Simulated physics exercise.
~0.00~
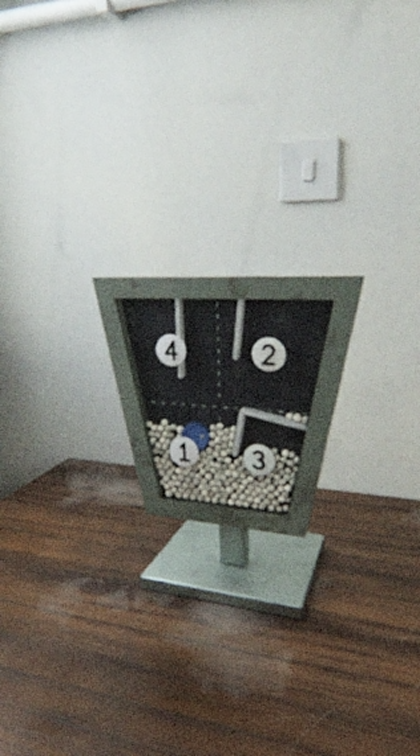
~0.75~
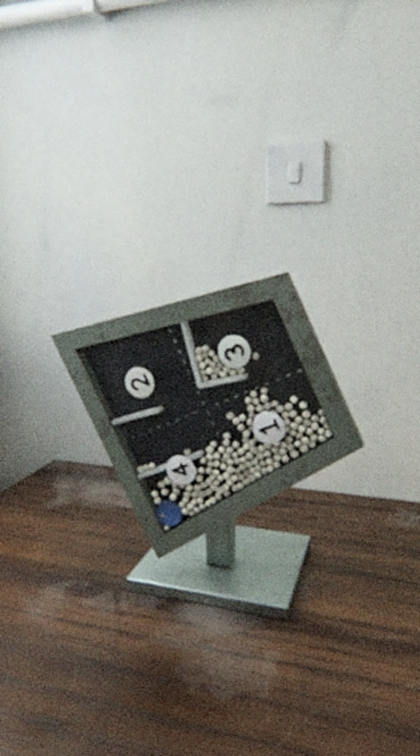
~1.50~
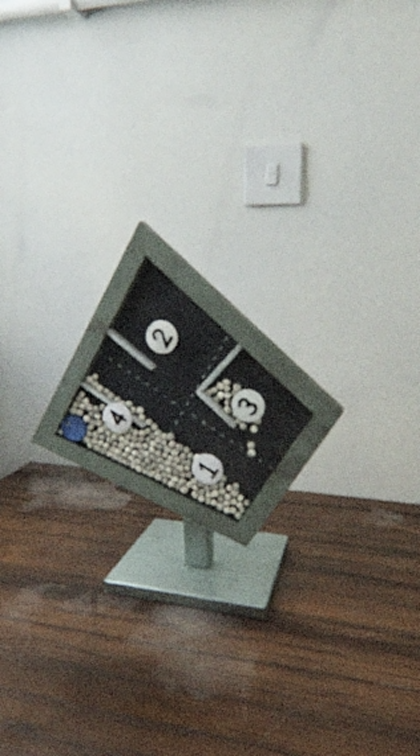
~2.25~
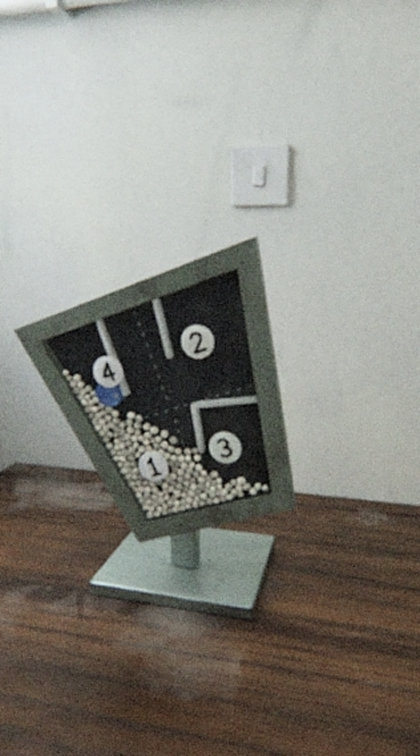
A framed box of pale beads and a blue disc on a stand tipped far over anticlockwise, spilling them toward the lower left, then swung most of the way back, ending slightly tilted with the beads sloping down to the right.
